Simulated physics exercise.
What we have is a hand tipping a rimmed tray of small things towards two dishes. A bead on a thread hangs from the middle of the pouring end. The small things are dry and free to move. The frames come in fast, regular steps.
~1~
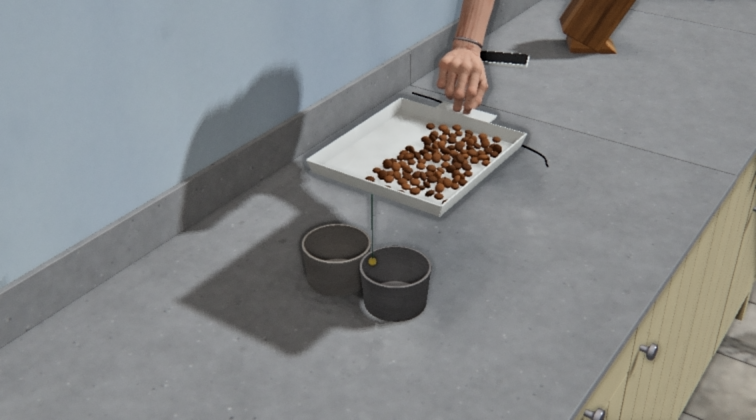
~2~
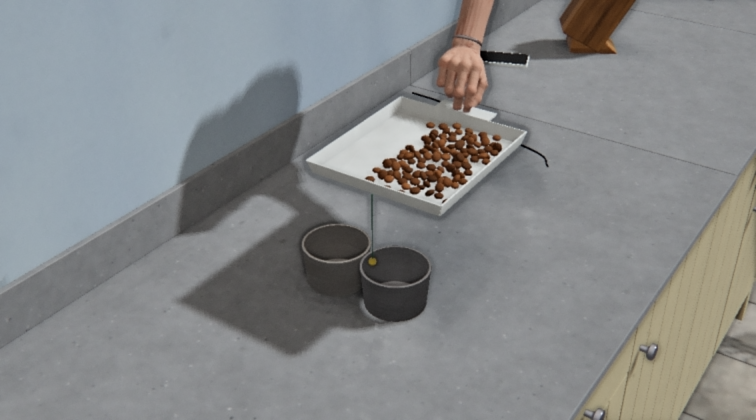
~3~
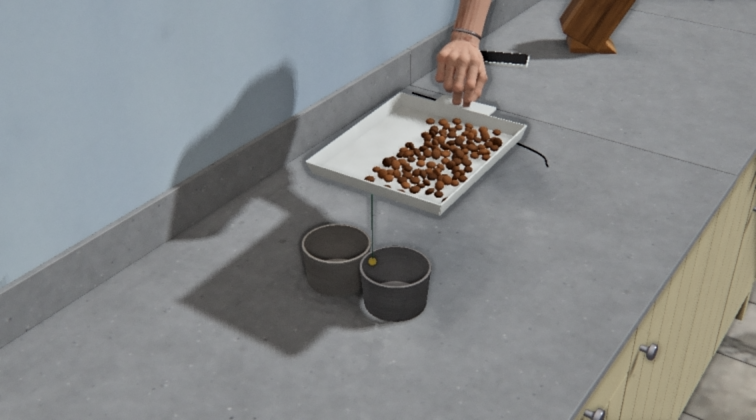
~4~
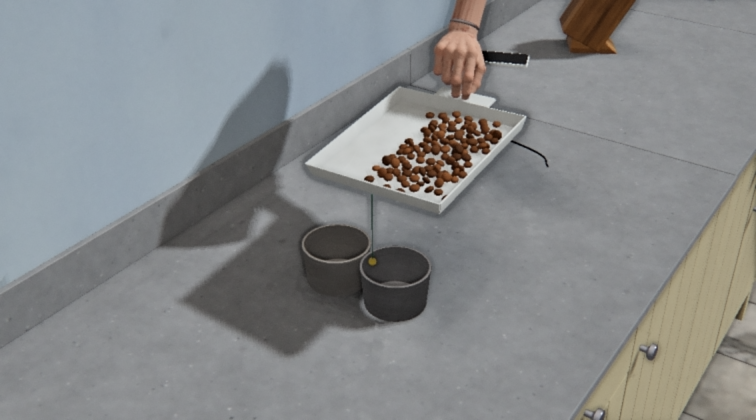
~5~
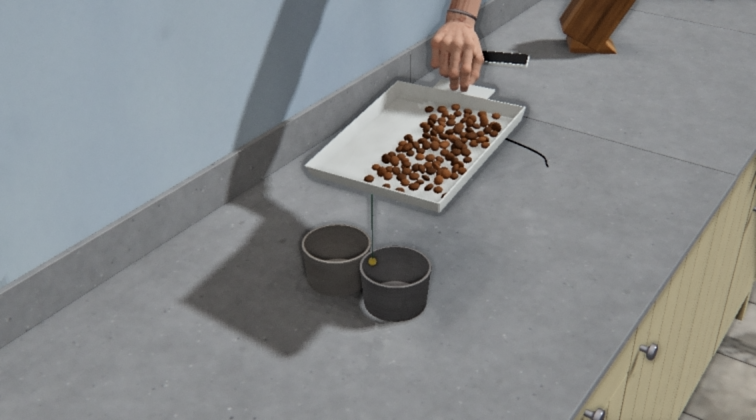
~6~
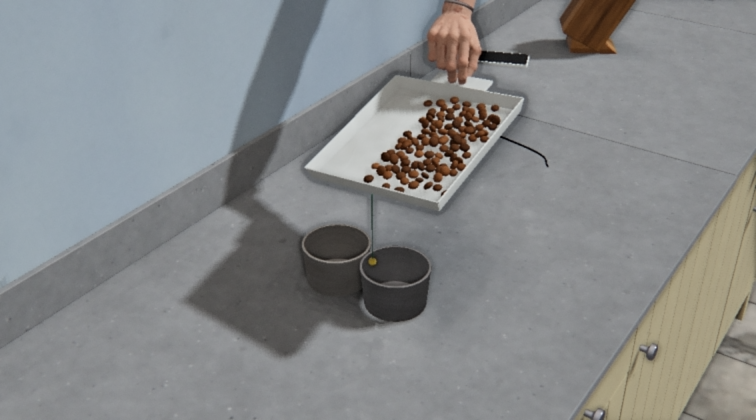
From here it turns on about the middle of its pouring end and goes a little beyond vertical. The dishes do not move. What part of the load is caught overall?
Together they catch under half.
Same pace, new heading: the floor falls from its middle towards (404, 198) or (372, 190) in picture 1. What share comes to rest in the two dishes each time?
Roughly 0 per cent, and 0 per cent.
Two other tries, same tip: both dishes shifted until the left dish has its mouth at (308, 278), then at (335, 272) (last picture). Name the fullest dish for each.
One: The left one. Two: The left-hand dish.
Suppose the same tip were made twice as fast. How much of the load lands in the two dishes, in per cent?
About 20 per cent.
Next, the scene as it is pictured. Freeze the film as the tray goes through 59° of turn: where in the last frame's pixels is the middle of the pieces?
Close to (351, 175).
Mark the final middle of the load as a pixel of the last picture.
Roughly at (307, 302).
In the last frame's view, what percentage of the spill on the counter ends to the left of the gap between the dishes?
Roughly 90 in a hundred.
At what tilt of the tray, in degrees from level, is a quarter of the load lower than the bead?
At some 75 degrees.
Soon, tray tipped steeply; nearly all on the tray; a small part in the air.
A while on, tray tipped right over; about a quarter on the tray; a small part in the left dish; about half outside both; a small part in the air.
Towards the end, tray tipped past a quarter turn; a stray few in the right dish; about a quarter in the left dish; most outside both.
Finally, tray tipped past a quarter turn; a stray few in the right dish; about a quarter in the left dish; most outside both.
